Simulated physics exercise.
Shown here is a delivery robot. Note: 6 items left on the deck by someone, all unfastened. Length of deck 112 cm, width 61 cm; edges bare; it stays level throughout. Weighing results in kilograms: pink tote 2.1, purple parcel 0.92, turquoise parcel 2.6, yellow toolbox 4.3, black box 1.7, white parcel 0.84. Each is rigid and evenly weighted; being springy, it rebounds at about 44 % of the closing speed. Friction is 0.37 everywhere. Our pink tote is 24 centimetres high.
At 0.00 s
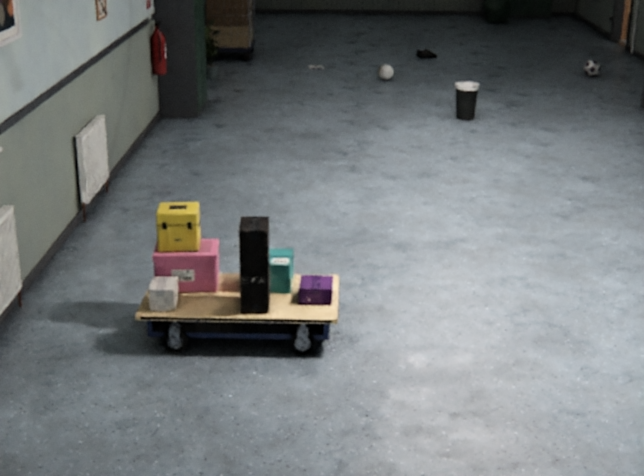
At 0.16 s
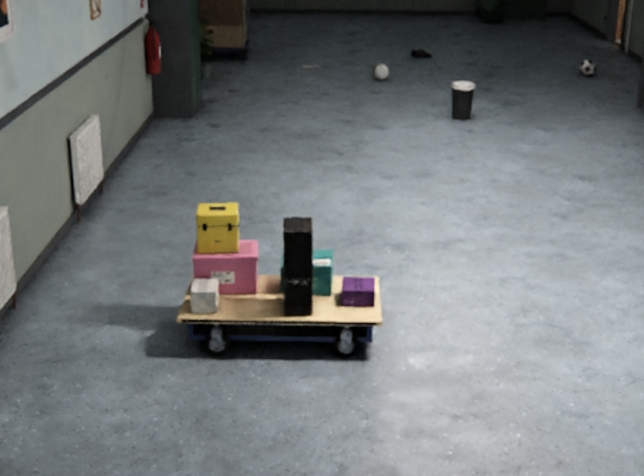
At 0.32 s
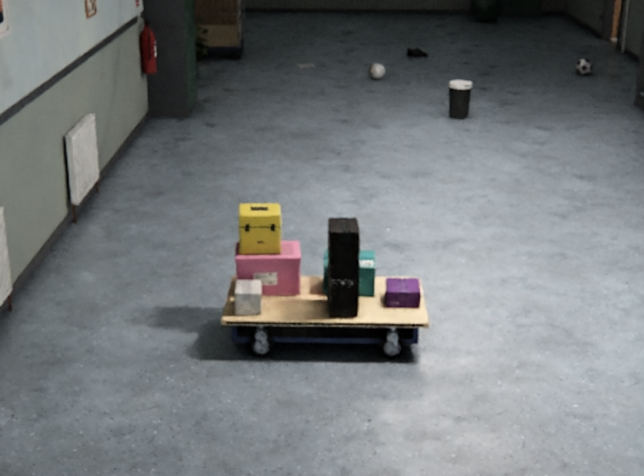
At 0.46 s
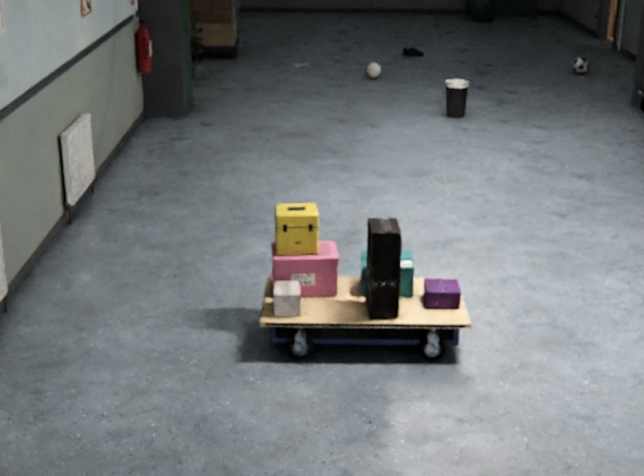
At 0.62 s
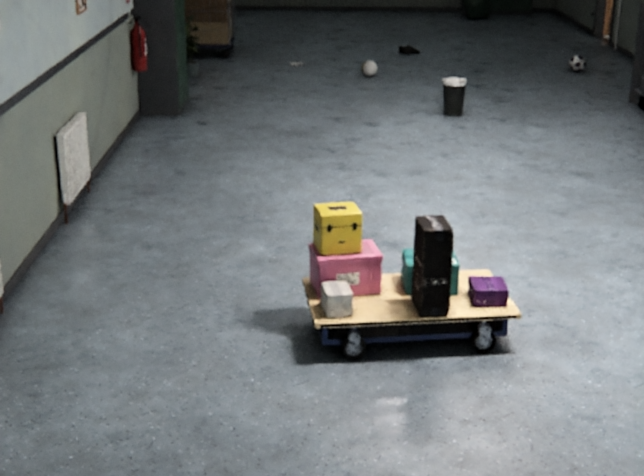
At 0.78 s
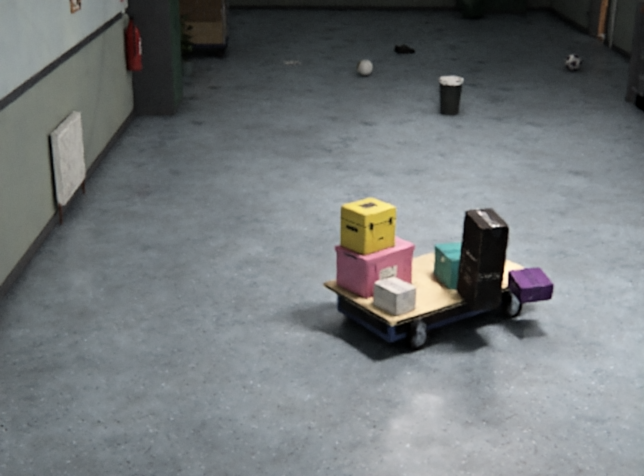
The clip shows a low wheeled cart carrying six loose boxes and parcels rolling to the right across a grey floor, then turning away from the viewer as the purple parcel slides out past the deck's edge.
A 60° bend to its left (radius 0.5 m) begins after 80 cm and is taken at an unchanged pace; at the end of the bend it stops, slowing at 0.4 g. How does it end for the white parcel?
Ends up off its base.
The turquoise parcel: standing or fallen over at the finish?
Well, the turquoise parcel tumbles down.
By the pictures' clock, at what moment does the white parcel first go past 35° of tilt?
Around 1.2 seconds.
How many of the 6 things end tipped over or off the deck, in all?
In total, 4.
Around 0.98 s, cart has run 157 cm, turned 59°; turquoise parcel now off the deck; white parcel shifted 16 cm near (458, 284); yellow toolbox shifted 4 cm.
Around 1.28 s, cart has run 191 cm, turned 60°; white parcel now off the deck; yellow toolbox shifted 4 cm.
Finally (1.9 s), off the deck and tipped over, turquoise parcel, black box and white parcel; off the deck but upright, purple parcel; the other 2 still in place (within 10 cm). In the last view, white parcel near (557, 289).
